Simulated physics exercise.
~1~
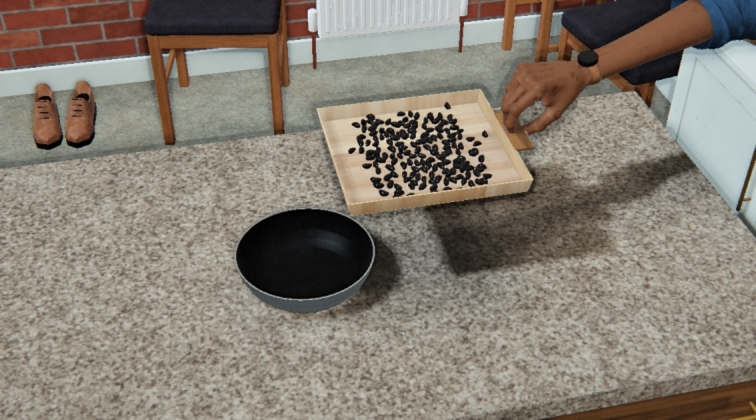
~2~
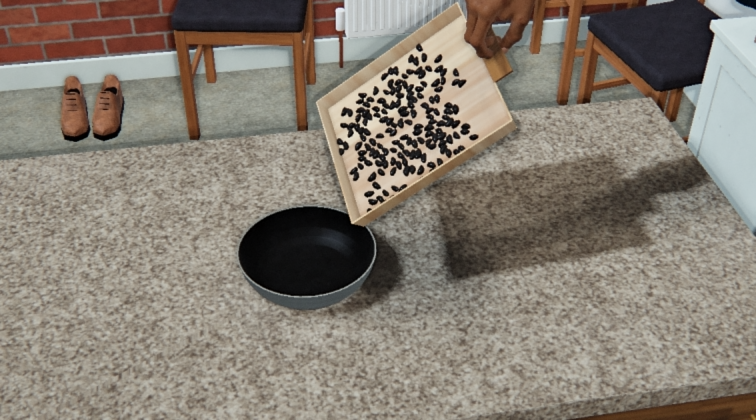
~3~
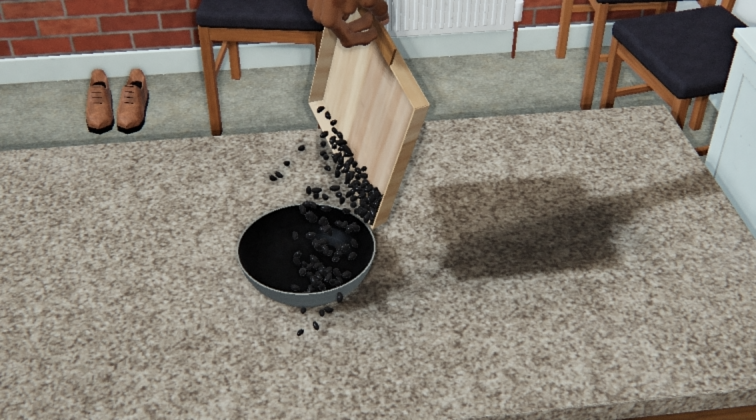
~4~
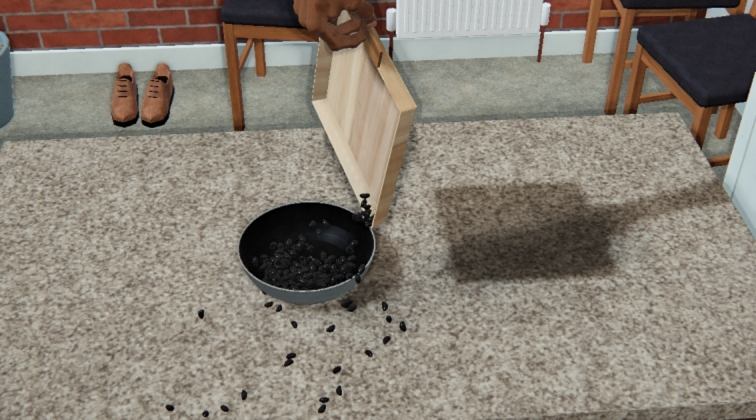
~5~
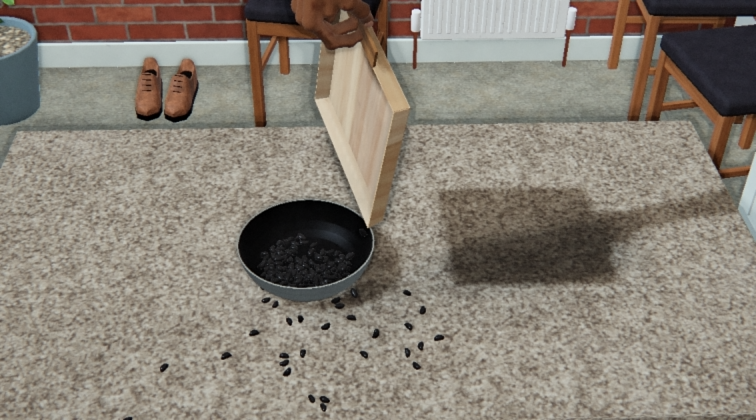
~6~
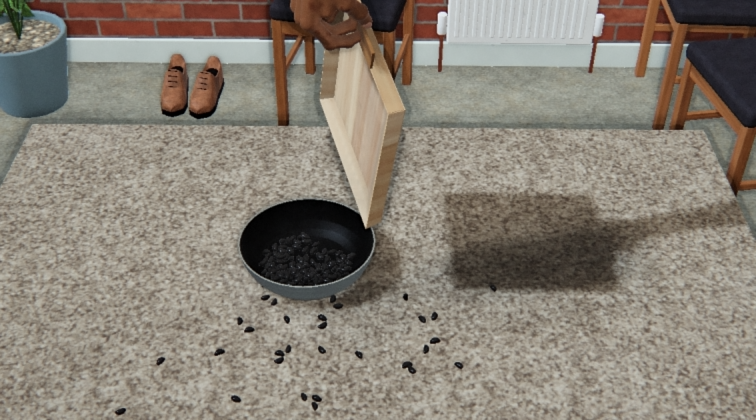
In this clip, a hand tilts a wooden tray of black beans steeply over a dark pan on a speckled countertop, and the beans slide off. Most settle in the pan while others scatter across the counter, and the emptied tray stays held upright above the pan's edge.
